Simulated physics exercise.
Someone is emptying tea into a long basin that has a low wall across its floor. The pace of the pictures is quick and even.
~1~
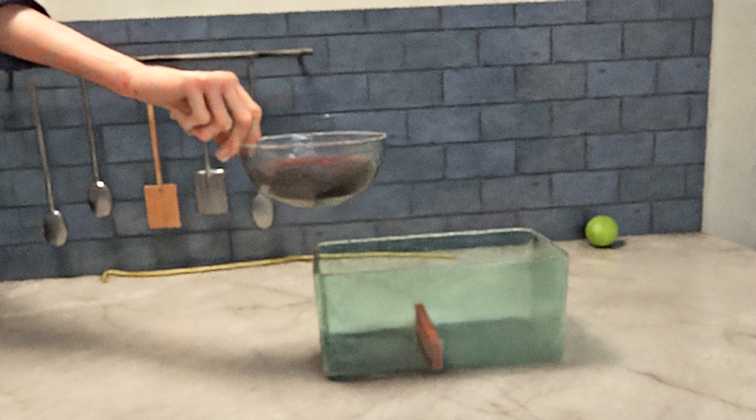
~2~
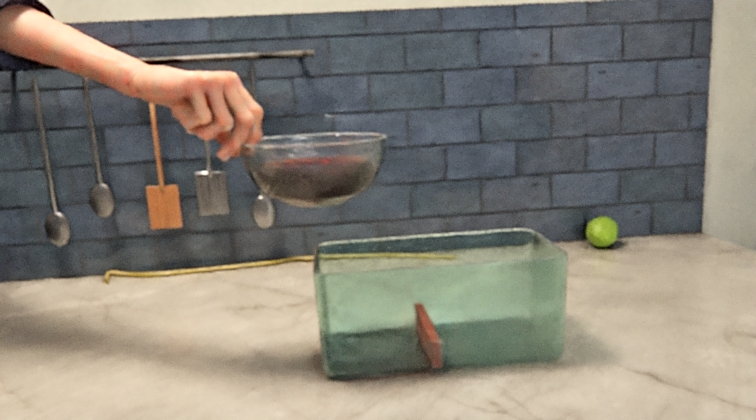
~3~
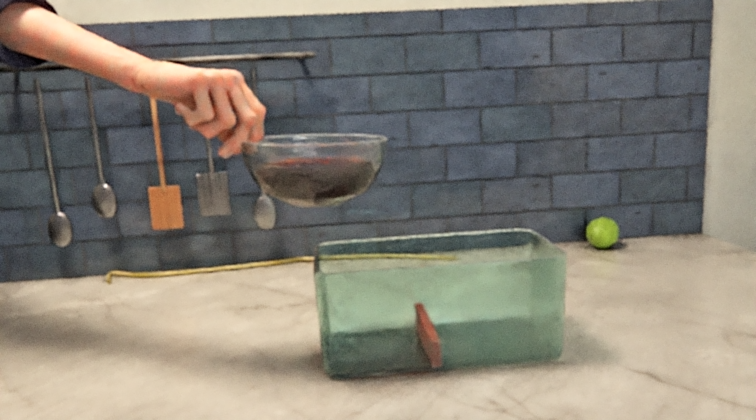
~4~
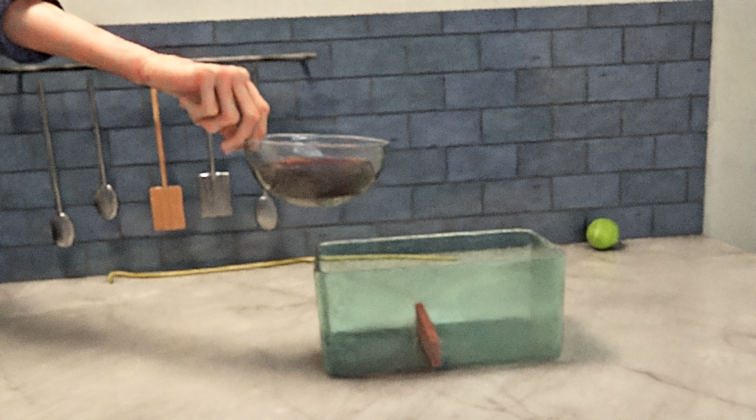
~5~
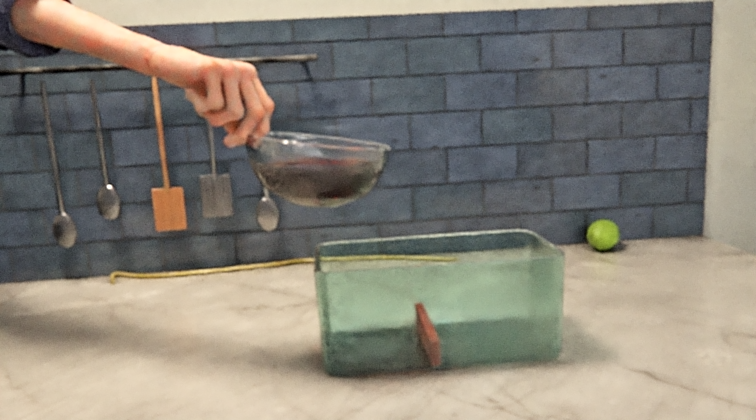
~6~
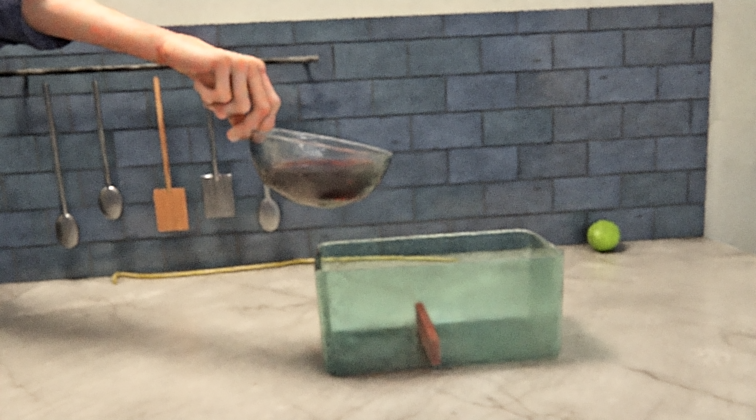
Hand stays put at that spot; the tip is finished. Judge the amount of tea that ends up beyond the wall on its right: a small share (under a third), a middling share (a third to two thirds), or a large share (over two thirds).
A middling share.
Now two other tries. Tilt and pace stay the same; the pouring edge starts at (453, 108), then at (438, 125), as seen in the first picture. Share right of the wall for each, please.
Roughly 90 % the first time and roughly 85 % the second.
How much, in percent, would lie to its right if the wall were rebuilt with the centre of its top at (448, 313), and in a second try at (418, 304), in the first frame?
The first placement gives around 15 percent, the second 60 percent.
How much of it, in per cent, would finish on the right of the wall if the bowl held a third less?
Near 35 parts in a hundred.
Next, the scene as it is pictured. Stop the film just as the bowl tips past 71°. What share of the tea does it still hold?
Near 40 percent is still in there.
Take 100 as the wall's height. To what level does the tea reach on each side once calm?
Levels: Left around 40 per cent, right around 50 per cent.
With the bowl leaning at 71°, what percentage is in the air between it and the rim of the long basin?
It works out to about 25 percent.
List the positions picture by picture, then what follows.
In the first frame, it leans 0°; its right rim is at (385, 136); the tea meets the walls at (250, 168) and (378, 161); the long basin's rim runs from (315, 260) to (549, 243); the wall's top is at (427, 322).
In the second frame, it leans 1°; its right rim is at (385, 137); the tea meets the walls at (251, 168) and (379, 161).
In the third frame, it leans 2°; its right rim is at (386, 140); the tea meets the walls at (253, 168) and (379, 162).
In the fourth frame, it leans 5°; its right rim is at (387, 144); the tea meets the walls at (255, 167) and (380, 164).
In the fifth frame, it leans 9°; its right rim is at (389, 149); the tea meets the walls at (257, 168) and (382, 164).
In the sixth frame, it leans 14°; its right rim is at (390, 155); the tea meets the walls at (260, 168) and (384, 164).
A moment on, the bowl is tipped part way and 41 per cent is still to pour, 6 is left of the wall and 26 right of it.
Next, the bowl is tipped right over and 0 per cent is still to pour, 44 is left of the wall and 56 right of it.
Then the bowl is tipped right over and 0 per cent is still to pour, 43 is left of the wall and 57 right of it.
Later the bowl is tipped right over and 0 per cent is still to pour, 43 is left of the wall and 57 right of it.
In the end 43 per cent lies left of the wall, 57 right of it and 0 outside.
